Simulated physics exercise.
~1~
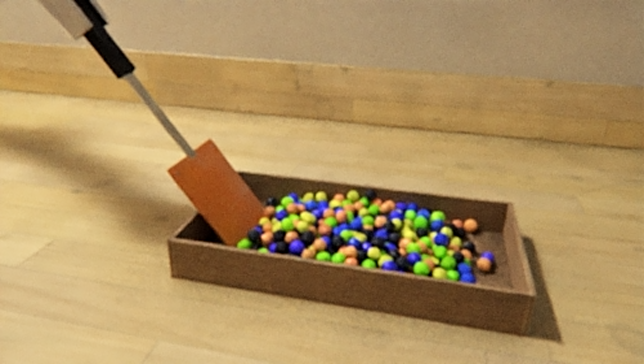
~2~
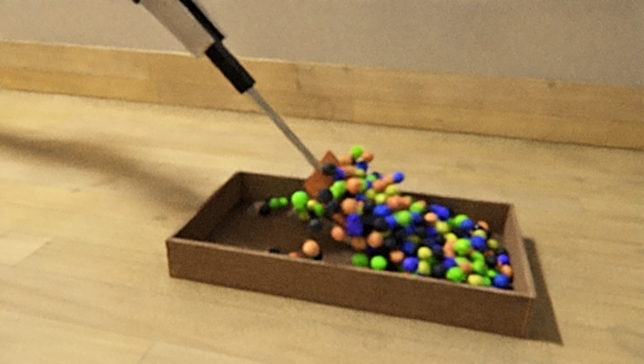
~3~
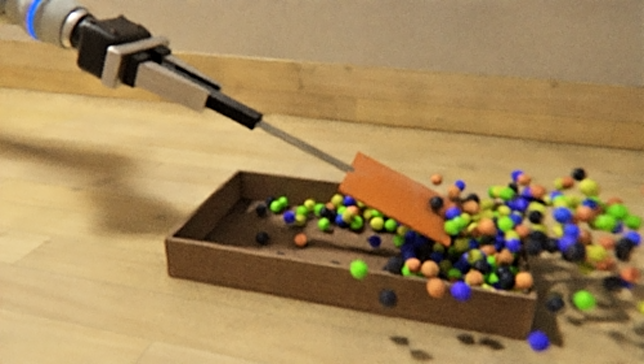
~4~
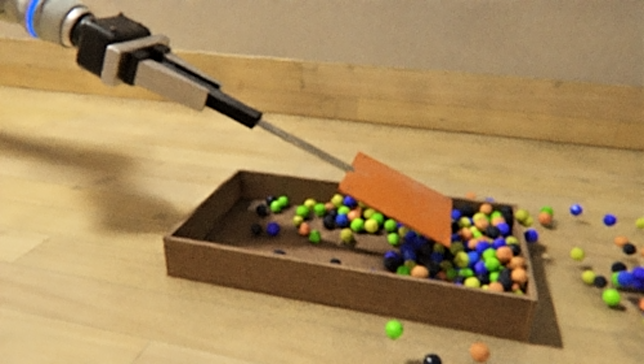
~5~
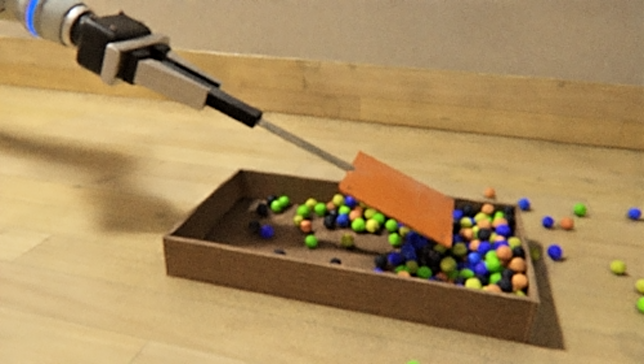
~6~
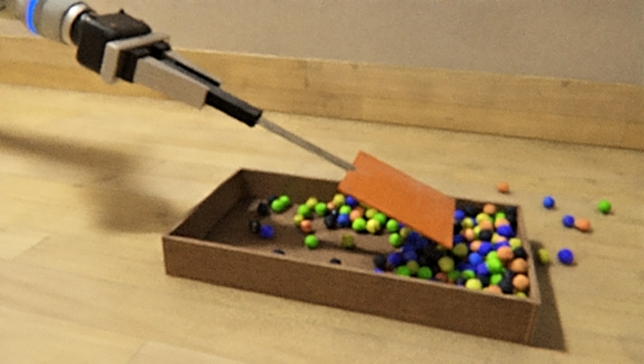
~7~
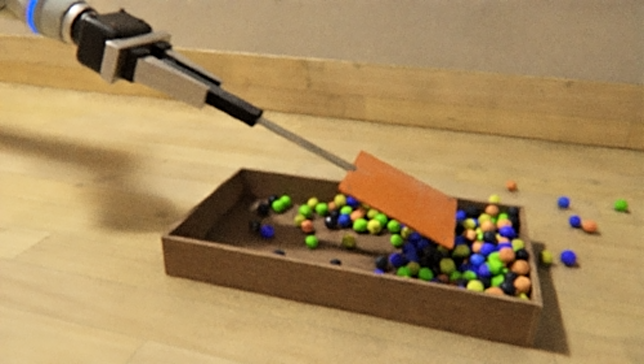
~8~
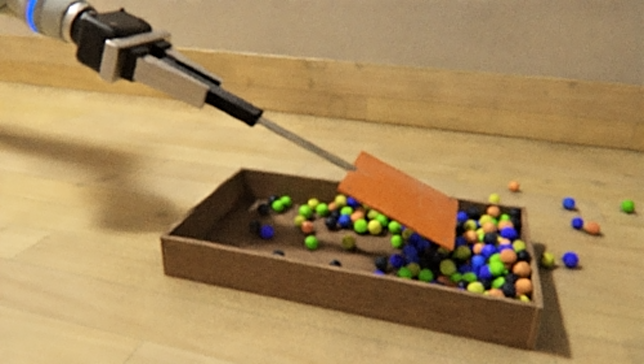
A robot arm holding an orange turner sweeps a pile of small colourful balls rightward through a brown tray on a wooden surface, flinging some over the far end, then stops with its blade tilted above the remaining heap while several balls rest outside.
